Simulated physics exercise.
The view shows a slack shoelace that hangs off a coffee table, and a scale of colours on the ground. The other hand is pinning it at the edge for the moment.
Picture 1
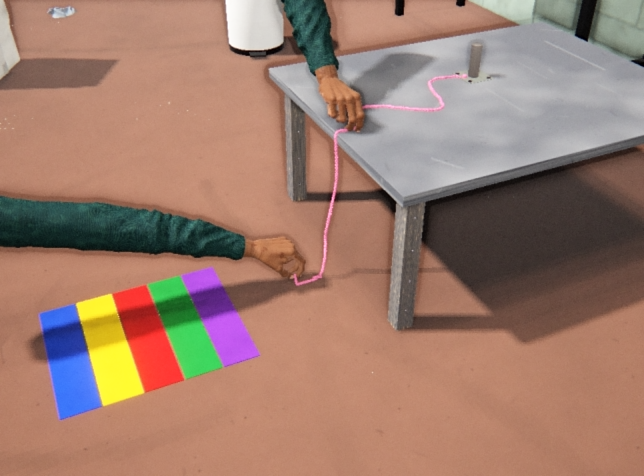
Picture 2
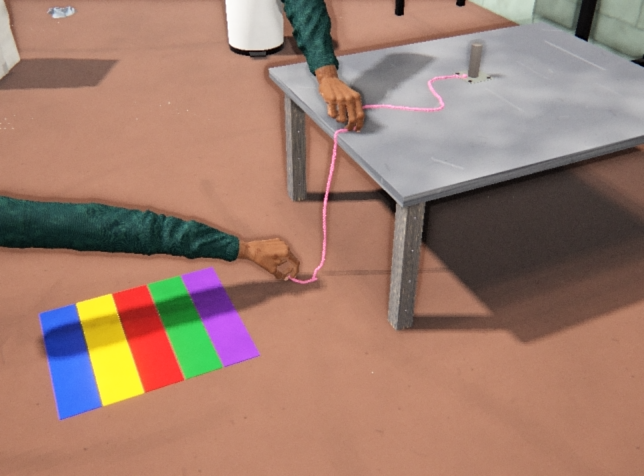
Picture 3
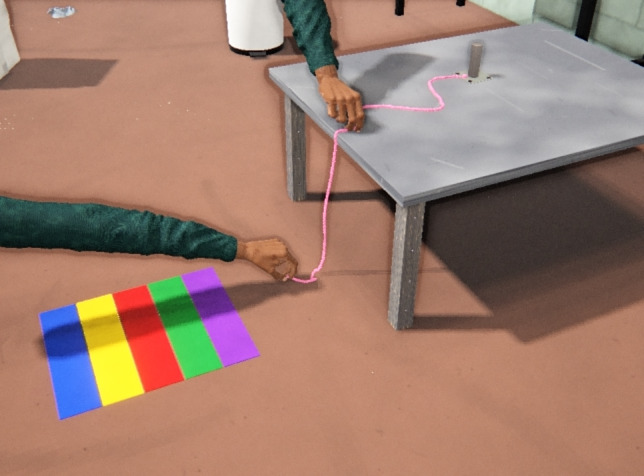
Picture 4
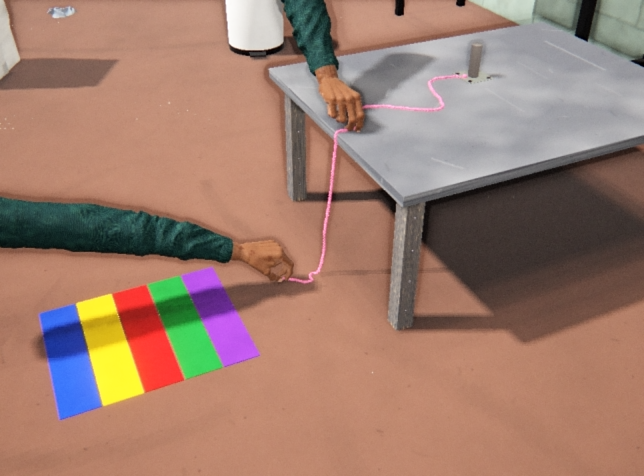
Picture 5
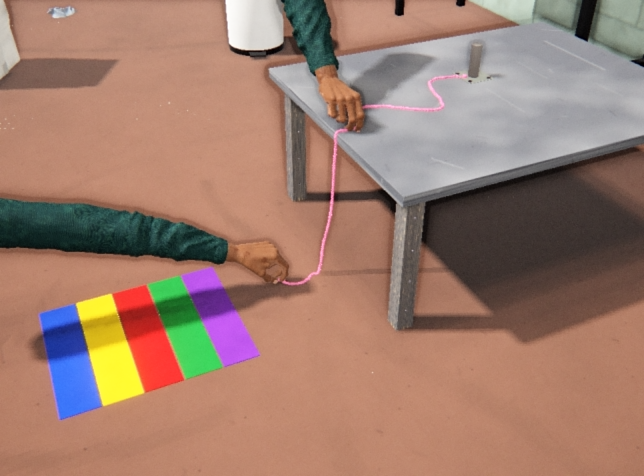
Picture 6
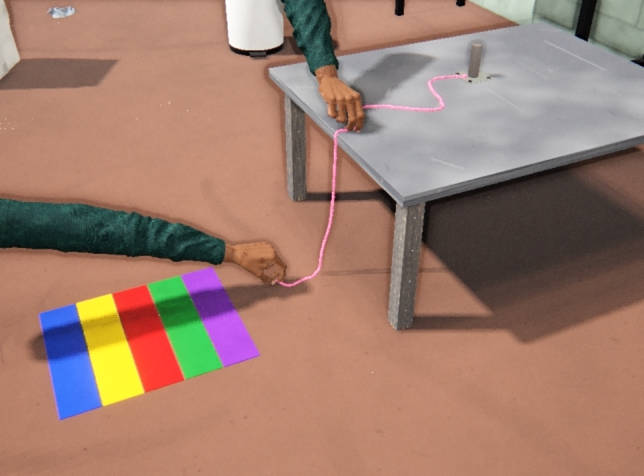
In the video, one hand pins a slack pink cord at the edge of a gray table while another, near a strip of coloured bands on the ground, draws the cord's lower end slightly to the left.
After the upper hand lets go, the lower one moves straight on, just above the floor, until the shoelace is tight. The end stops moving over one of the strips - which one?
The yellow strip.
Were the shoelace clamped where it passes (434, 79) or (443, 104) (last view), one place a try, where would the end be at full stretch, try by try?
About (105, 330) and (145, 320).
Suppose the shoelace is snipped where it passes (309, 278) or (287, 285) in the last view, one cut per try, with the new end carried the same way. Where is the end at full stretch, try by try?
(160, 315) and (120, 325).
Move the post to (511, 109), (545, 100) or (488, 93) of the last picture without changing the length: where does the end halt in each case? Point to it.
In order, it comes out close to (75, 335), (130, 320) and (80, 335).
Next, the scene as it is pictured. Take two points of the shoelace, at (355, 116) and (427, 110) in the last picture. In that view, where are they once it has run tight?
The first finishes about (309, 146) and the second about (378, 109).
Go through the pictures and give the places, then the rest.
In the first frame, end (295, 275); purple (234, 343); green (196, 354); red (158, 366); yellow (118, 379); blue (76, 392).
In the second frame, end (289, 276); shoelace through (436, 79) (442, 108) (373, 107) (343, 131) (326, 200) (323, 259).
In the third frame, end (287, 277).
In the fourth frame, end (283, 278); shoelace through (436, 79) (442, 108) (373, 107) (343, 131) (330, 200) (322, 259).
In the fifth frame, end (279, 279).
In the sixth frame, end (276, 280); shoelace through (436, 79) (442, 108) (373, 107) (343, 131) (333, 200) (321, 259).
A little later, end near (176, 309); over green.
Next, end near (127, 323); over red.
When it is tight, end near (97, 331); over yellow. The yellow one.
